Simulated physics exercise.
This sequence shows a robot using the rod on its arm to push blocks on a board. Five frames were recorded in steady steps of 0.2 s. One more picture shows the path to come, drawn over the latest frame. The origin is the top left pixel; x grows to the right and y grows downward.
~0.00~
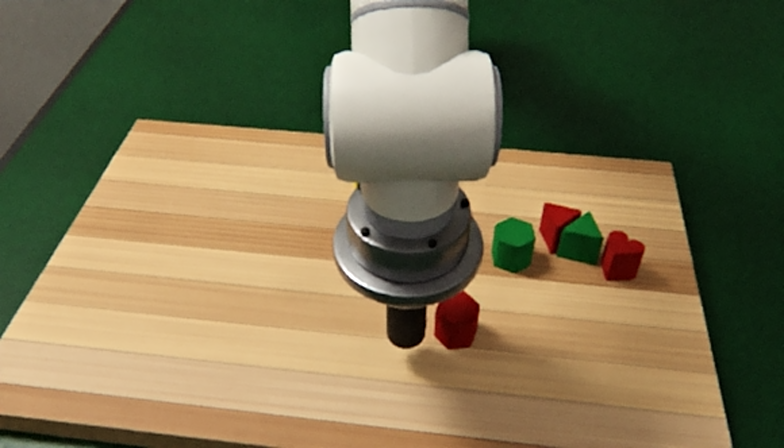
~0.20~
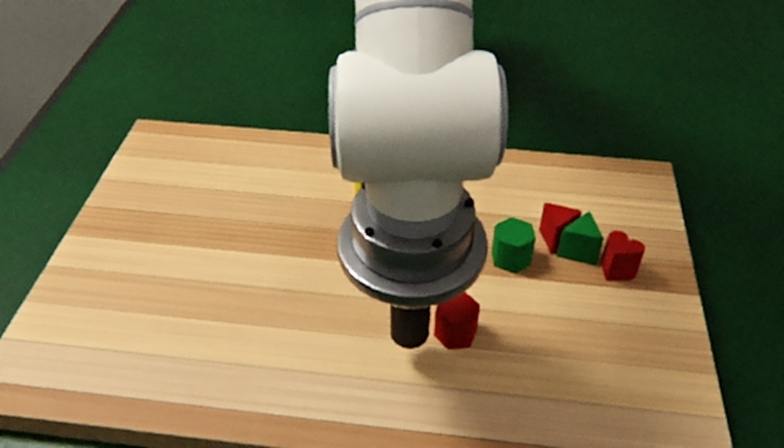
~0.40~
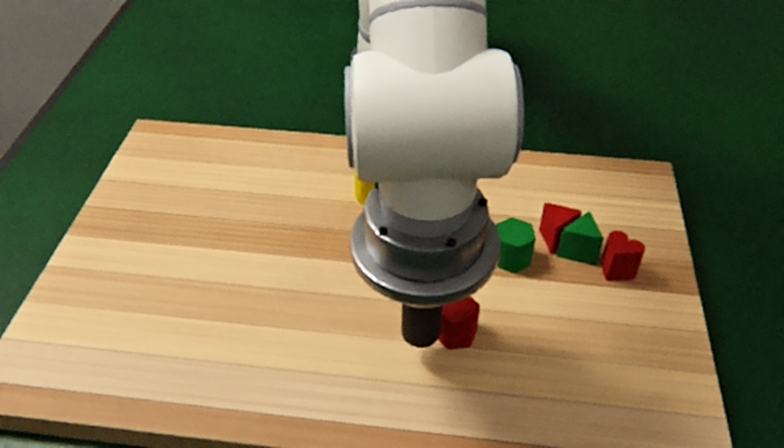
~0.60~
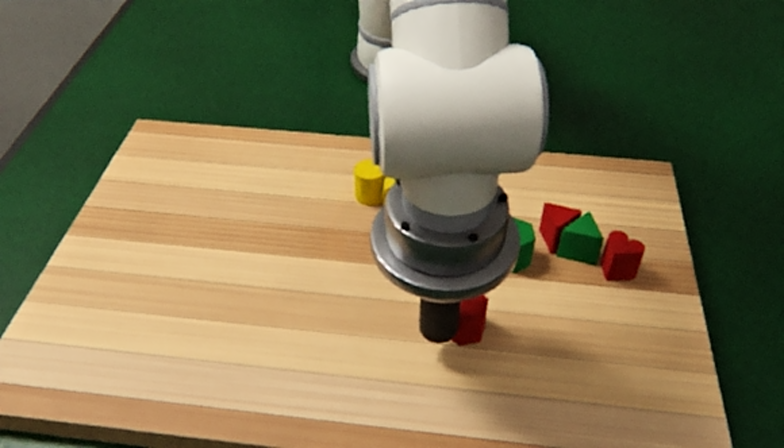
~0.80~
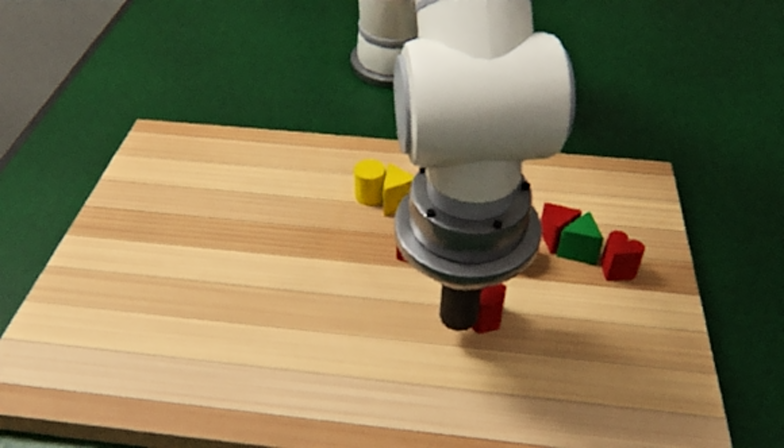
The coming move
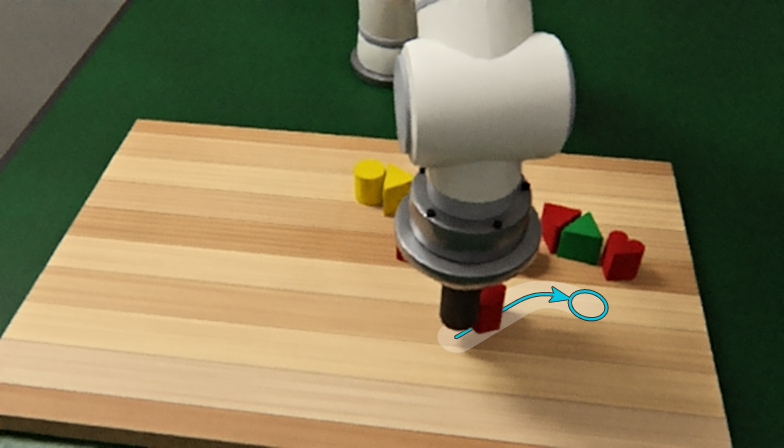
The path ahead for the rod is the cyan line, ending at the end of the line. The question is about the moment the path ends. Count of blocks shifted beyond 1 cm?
Counting only shifts above 1 cm, I get one block.
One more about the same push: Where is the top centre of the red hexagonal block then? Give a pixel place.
It should be at (567, 242) by then.
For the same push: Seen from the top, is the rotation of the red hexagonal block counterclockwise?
Yes.
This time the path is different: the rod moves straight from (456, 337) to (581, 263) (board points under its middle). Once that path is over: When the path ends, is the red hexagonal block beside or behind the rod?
No.
The line goes from (456, 337) by way of (497, 314) and (538, 295) to (588, 305).
On the path given first. One third of the way, rod at (500, 294); red hexagonal block at (525, 266).
Two thirds of the way, rod at (543, 275); red hexagonal block at (561, 245), turned 25° anticlockwise.
At the end, rod at (594, 285); red hexagonal block at (567, 242), turned 35° anticlockwise; green hexagonal block unmoved; green triangular piece at (587, 224).
